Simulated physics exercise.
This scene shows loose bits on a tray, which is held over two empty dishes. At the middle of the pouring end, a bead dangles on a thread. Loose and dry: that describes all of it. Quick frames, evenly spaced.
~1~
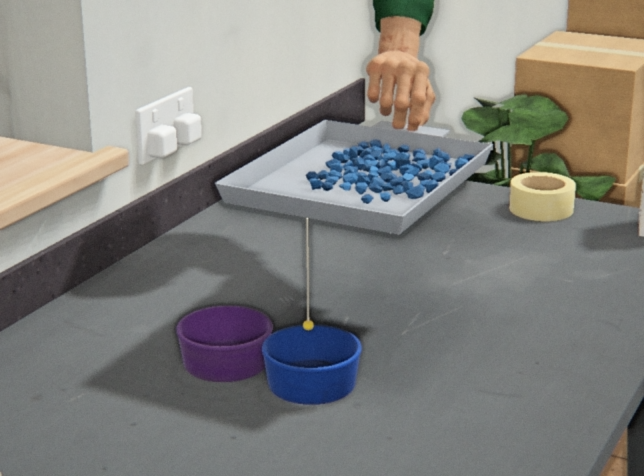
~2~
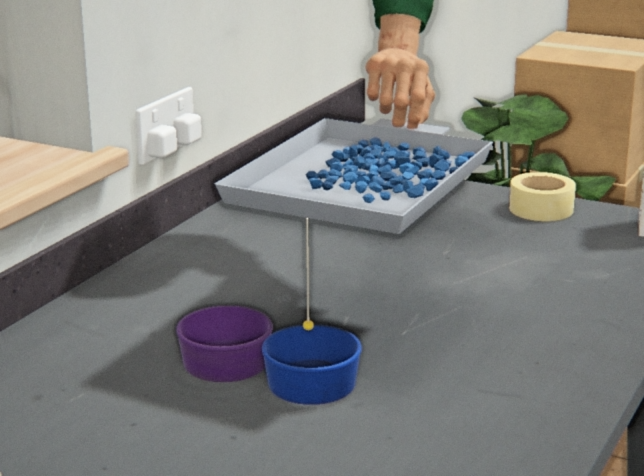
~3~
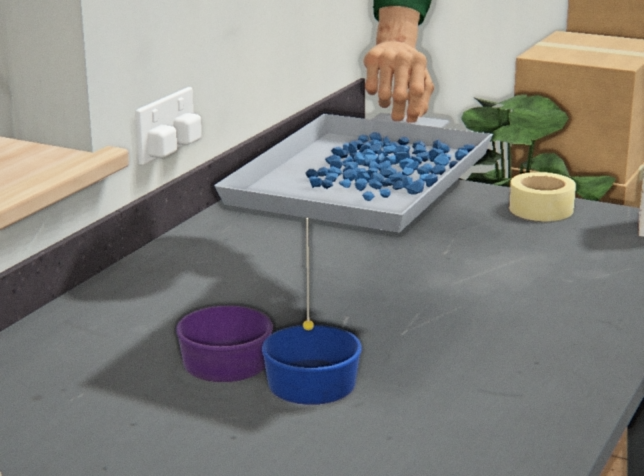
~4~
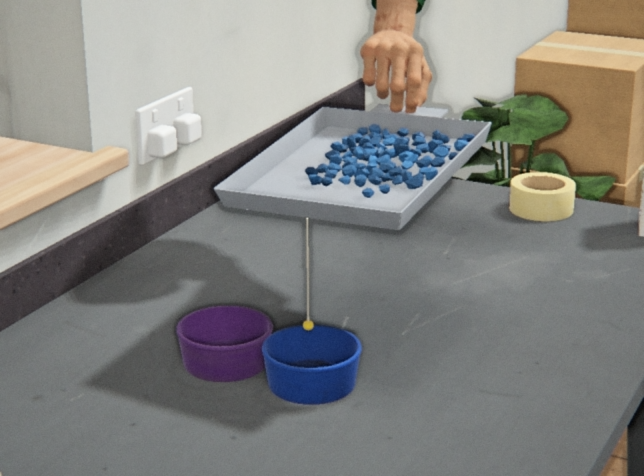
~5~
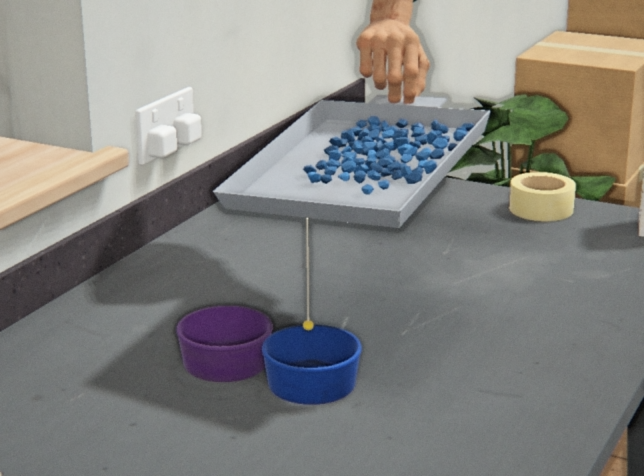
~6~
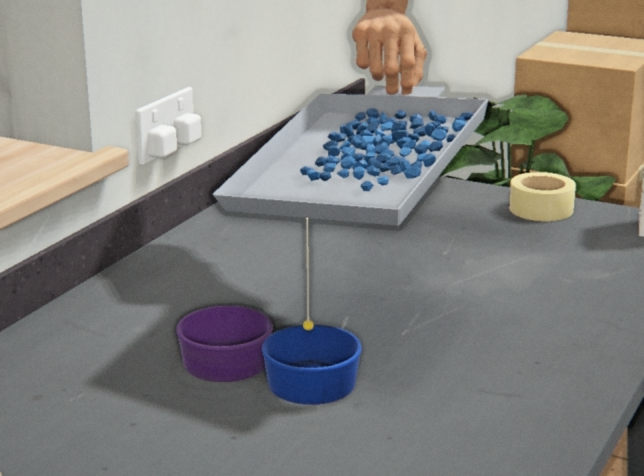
A hand raised the far side of a gray tray of blue stones above a purple dish and a blue one, tilting it slightly toward its left corner, while the stones shifted only a little.
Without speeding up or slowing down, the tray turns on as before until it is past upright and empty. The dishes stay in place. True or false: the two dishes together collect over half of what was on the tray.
True.
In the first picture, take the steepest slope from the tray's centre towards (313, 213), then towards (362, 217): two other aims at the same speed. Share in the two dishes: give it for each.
Lab note: Try one about 40 %, try two 0 %.
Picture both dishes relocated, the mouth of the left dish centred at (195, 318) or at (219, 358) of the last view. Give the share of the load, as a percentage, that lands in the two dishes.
Some 80 percent in the first case, 10 percent in the second.
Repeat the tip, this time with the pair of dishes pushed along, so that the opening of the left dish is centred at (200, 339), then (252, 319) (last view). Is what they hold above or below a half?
First try: A majority; second try: A majority.
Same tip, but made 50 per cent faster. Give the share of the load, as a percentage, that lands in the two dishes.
Around 70 percent.
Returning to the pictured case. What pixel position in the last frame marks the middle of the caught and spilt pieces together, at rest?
I'd mark it at roughly (224, 350).
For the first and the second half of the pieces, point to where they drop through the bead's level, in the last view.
First part (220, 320), rest (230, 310).
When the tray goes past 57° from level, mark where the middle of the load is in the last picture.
Somewhere about pixel (264, 194).
Shortly afterwards, tray tipped steeply; all but a few on the tray; a little in the left dish; a little in the air.
Next, tray tipped right over; near a quarter on the tray; only a few in the right dish; near half in the left dish; only a few outside both; near a quarter in the air.
Some moments later, tray tipped past a quarter turn; a little in the right dish; the bulk in the left dish; a little outside both.
In the end, tray tipped past a quarter turn; a little in the right dish; the bulk in the left dish; a little outside both.
